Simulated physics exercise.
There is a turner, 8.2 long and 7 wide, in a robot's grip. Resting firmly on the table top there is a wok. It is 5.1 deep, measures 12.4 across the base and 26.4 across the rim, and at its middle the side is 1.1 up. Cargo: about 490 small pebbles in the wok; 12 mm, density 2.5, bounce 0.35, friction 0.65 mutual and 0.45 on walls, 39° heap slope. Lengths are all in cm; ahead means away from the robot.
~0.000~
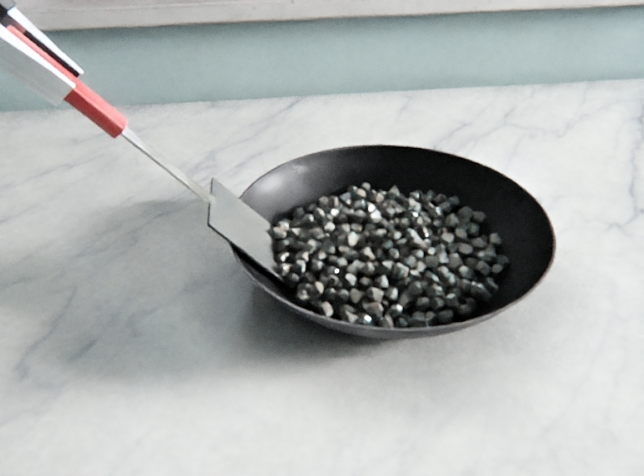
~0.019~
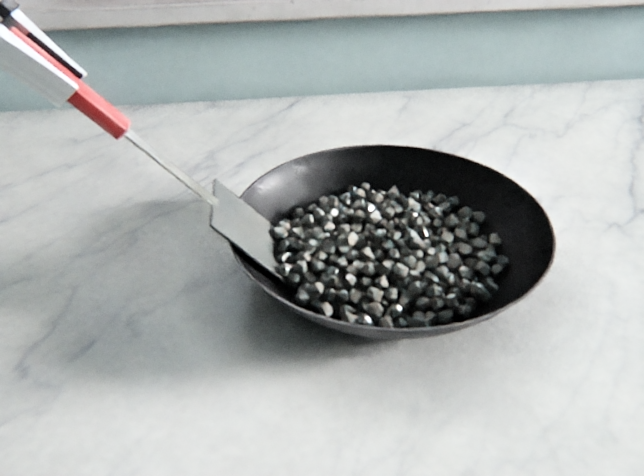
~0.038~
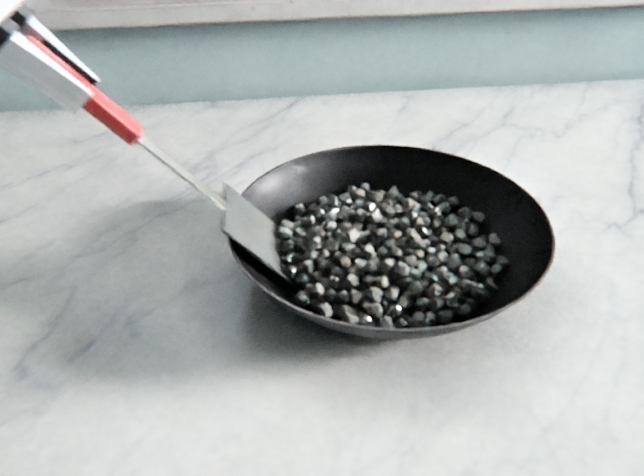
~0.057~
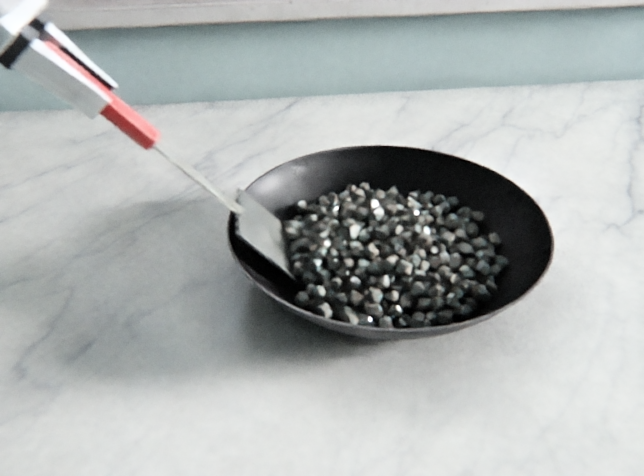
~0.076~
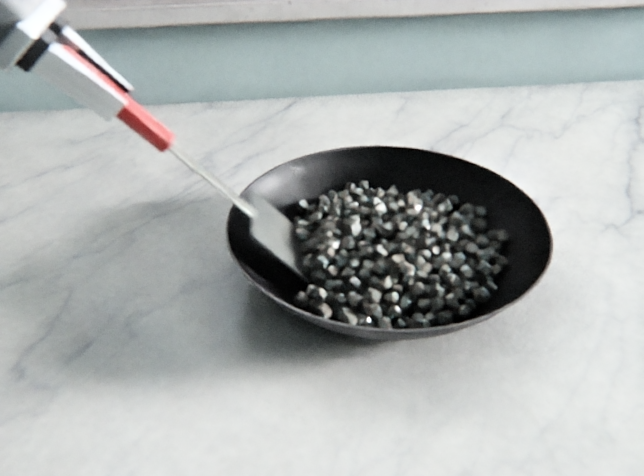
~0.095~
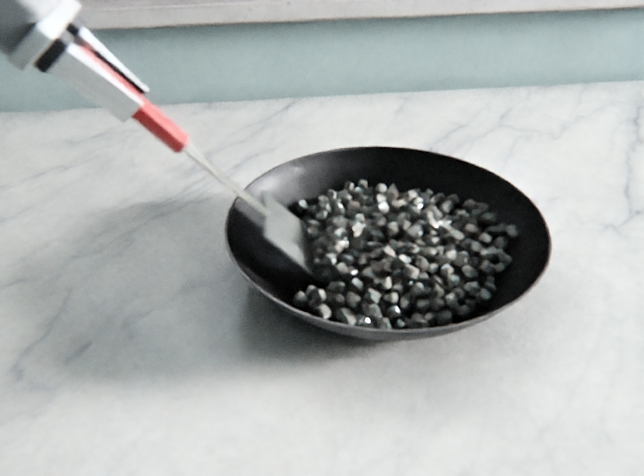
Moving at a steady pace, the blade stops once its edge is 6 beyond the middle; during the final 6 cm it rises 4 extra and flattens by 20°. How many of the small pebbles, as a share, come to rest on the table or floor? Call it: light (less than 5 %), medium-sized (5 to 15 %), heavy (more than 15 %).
It comes out light.
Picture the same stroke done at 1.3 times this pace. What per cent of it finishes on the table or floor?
Roughly 10 percent ends on the table or floor.
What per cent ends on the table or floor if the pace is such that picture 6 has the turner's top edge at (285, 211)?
Some 5 percent.
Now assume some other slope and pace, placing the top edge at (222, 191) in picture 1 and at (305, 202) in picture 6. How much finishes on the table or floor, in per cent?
I'd put it at roughly 10 per cent.
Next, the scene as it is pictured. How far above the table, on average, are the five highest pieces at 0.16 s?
I'd say close to 5 cm on average.
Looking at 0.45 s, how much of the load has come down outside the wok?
Share at that moment: About 2 %.
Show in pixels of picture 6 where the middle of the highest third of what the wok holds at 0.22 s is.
Around (463, 221).
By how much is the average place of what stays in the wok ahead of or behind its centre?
What stays is shifted forward by around 4.5 cm.
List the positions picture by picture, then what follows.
The turner top edge at (210, 200), sloping 49°; upper third of the load around (378, 241), from x 280 to 500, top at y 190; 489 in the wok, in the first picture.
The turner top edge at (212, 201), sloping 49°; upper third of the load around (377, 241), from x 280 to 500, top at y 190, in the second picture.
The turner top edge at (224, 206), sloping 49°; upper third of the load around (382, 239), from x 285 to 500, top at y 190, in the third picture.
The turner top edge at (238, 210), sloping 49°; upper third of the load around (383, 238), from x 285 to 500, top at y 190, in the fourth picture.
The turner top edge at (251, 212), sloping 49°; upper third of the load around (391, 237), from x 285 to 500, top at y 185, in the fifth picture.
The turner top edge at (264, 212), sloping 49°; upper third of the load around (400, 234), from x 290 to 510, top at y 185; 489 in the wok, in the sixth picture.
After 0.16 s, sloping 49°, highest piece 5 above the table; 489 in the wok.
After 0.22 s, sloping 39°, highest piece 7 above the table; 488 in the wok, 1 on the blade or in flight.
After 0.45 s, sloping 29°, highest piece 7 above the table; 480 in the wok, 7 on the table or floor, 2 on the blade or in flight.
After 1.50 s, sloping 29°, highest piece 7 above the table; 479 in the wok, 10 on the table or floor.
In the end, 479 in the wok, 10 on the table or floor. That is 2 % on the table or floor.
